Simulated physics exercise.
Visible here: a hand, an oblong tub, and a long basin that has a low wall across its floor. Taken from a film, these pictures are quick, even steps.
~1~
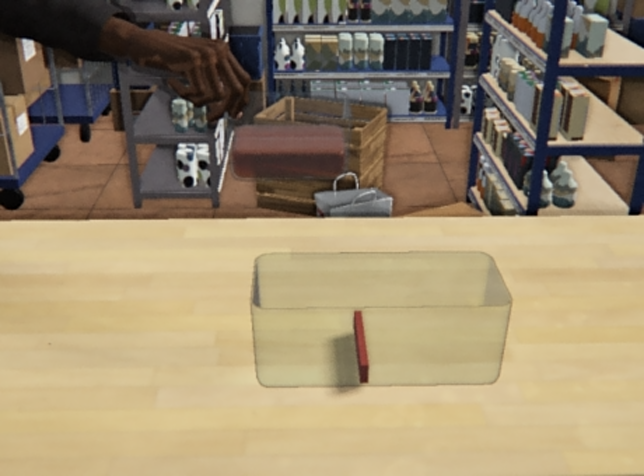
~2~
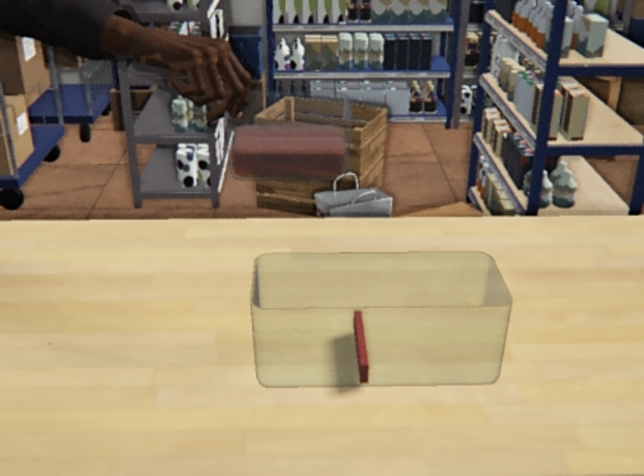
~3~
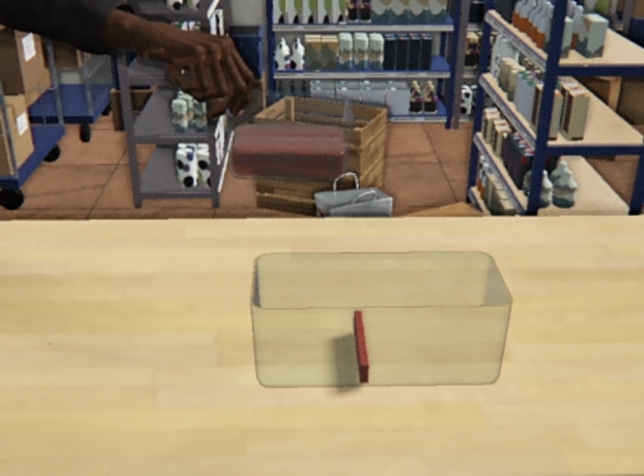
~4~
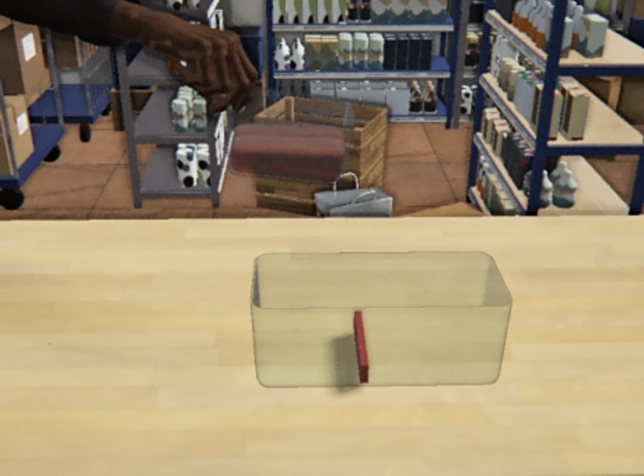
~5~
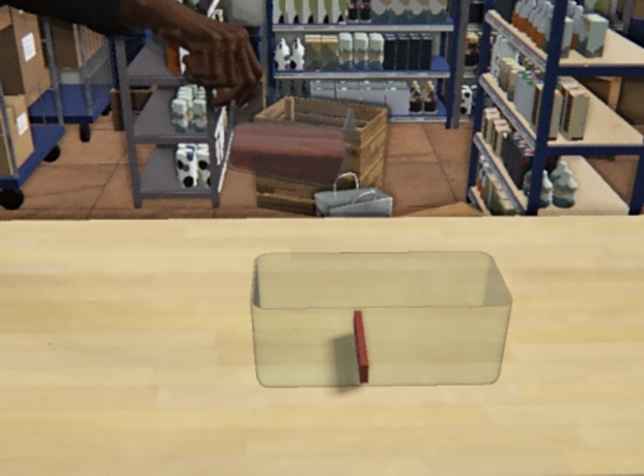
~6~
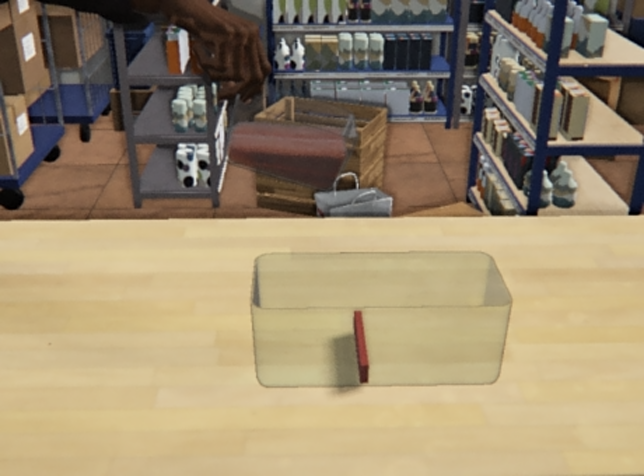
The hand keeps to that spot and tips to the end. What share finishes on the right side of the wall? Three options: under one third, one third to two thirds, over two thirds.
Answer: Over two thirds.
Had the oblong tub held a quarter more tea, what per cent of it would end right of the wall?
Estimate: Around 85 per cent.
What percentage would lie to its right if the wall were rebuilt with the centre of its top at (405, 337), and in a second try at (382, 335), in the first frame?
My guess is some 20 percent the first time and some 50 percent the second.
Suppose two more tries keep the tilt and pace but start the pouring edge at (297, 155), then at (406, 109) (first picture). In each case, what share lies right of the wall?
One after the other: 5 %, 90 %.
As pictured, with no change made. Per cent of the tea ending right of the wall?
That works out to roughly 85 percent.
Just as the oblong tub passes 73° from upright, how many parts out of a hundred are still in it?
It still holds around 55 per cent there.
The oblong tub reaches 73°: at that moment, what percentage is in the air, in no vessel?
Roughly 40 per cent.
A moment on, the oblong tub is tipped part way and 56 per cent is still to pour, 0 is left of the wall and 2 right of it.
Next, the oblong tub is tipped right over and 15 per cent is still to pour, 6 is left of the wall and 58 right of it.
Then the oblong tub is tipped right over and 1 per cent is still to pour, 11 is left of the wall and 83 right of it.
Later the oblong tub is tipped right over and 0 per cent is still to pour, 13 is left of the wall and 85 right of it.
At rest 15 per cent lies left of the wall, 84 right of it and 1 outside.
